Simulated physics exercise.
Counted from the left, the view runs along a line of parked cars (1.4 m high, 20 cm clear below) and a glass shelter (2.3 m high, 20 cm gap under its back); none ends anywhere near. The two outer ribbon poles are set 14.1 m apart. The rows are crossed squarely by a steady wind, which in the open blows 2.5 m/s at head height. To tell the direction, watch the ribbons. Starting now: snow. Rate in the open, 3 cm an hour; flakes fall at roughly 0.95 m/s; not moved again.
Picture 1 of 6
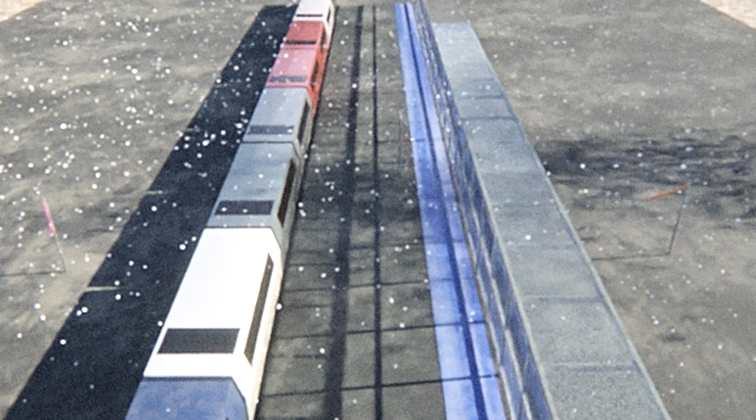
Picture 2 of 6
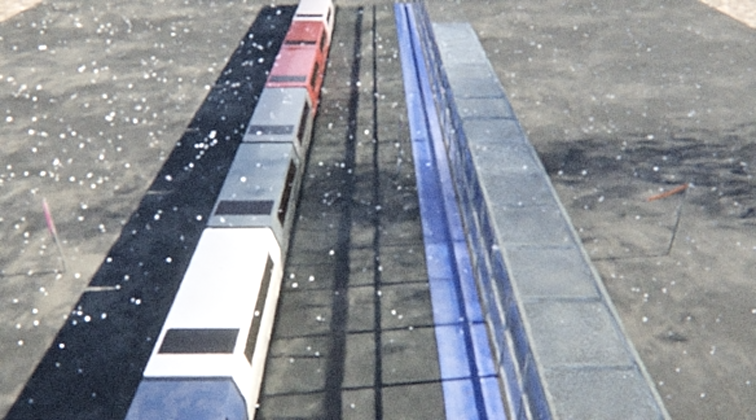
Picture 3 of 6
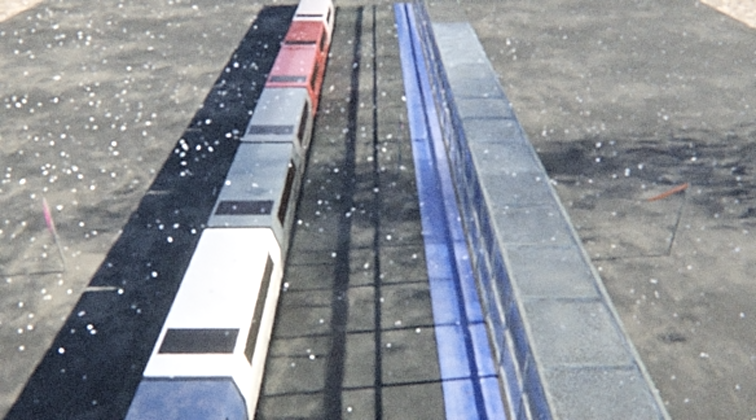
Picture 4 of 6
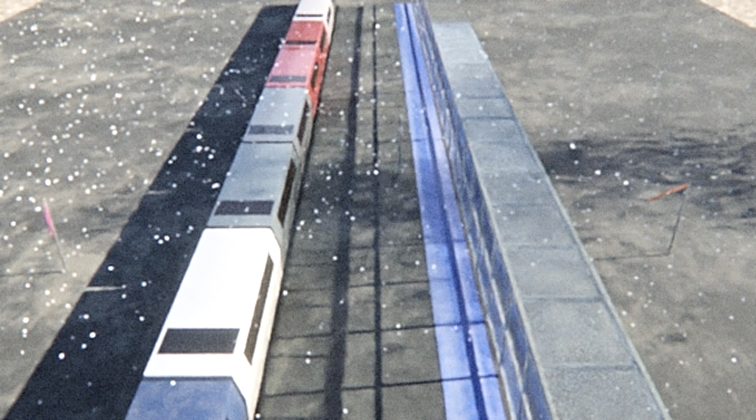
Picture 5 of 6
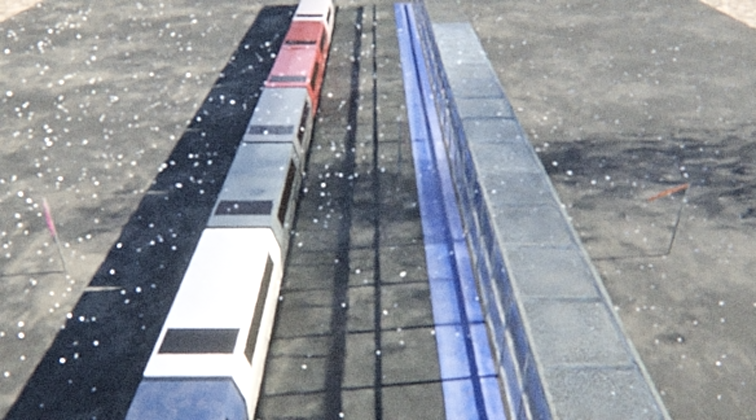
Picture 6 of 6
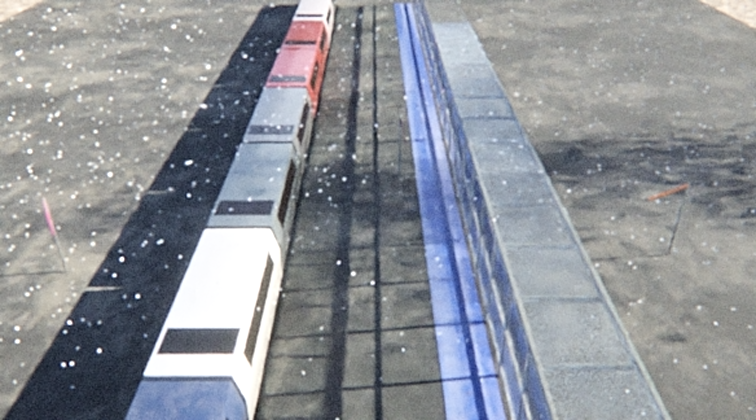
Grey open ground with white flakes blowing leftward around a still row of vehicles and a long shelter, ribbons barely stirring.
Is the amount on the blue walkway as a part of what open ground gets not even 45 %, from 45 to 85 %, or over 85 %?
Ratio to open: Between 45 and 85 %.
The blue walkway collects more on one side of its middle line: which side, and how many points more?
More on the left-hand part: About 25 points.
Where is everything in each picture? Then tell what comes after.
The rows stand in the wind, in the first frame.
The right ribbon ends at (648, 200), leaning 65 degrees to the left and the blue one passes (447, 253), in the second frame.
Above the rows the flakes slant 75 degrees from upright, towards the left and the top of the glass shelter crosses (498, 139), in the third frame.
The blue one passes (437, 201), in the fourth frame.
The right ribbon ends at (649, 200), leaning 65 degrees to the left and above the rows the flakes slant 75 degrees from upright, towards the left, in the fifth frame.
The top of the line of parked cars crosses (257, 173), in the sixth frame.
10 minutes on, 3 mm on the blue walkway, 5 mm in the open.
30 minutes on, 10 mm on the blue walkway, 15 mm in the open.
60 minutes on, 19 mm on the blue walkway, 30 mm in the open, so the blue walkway has 63 % of the open amount; the left half of it has 76 %, the right half 51 %.
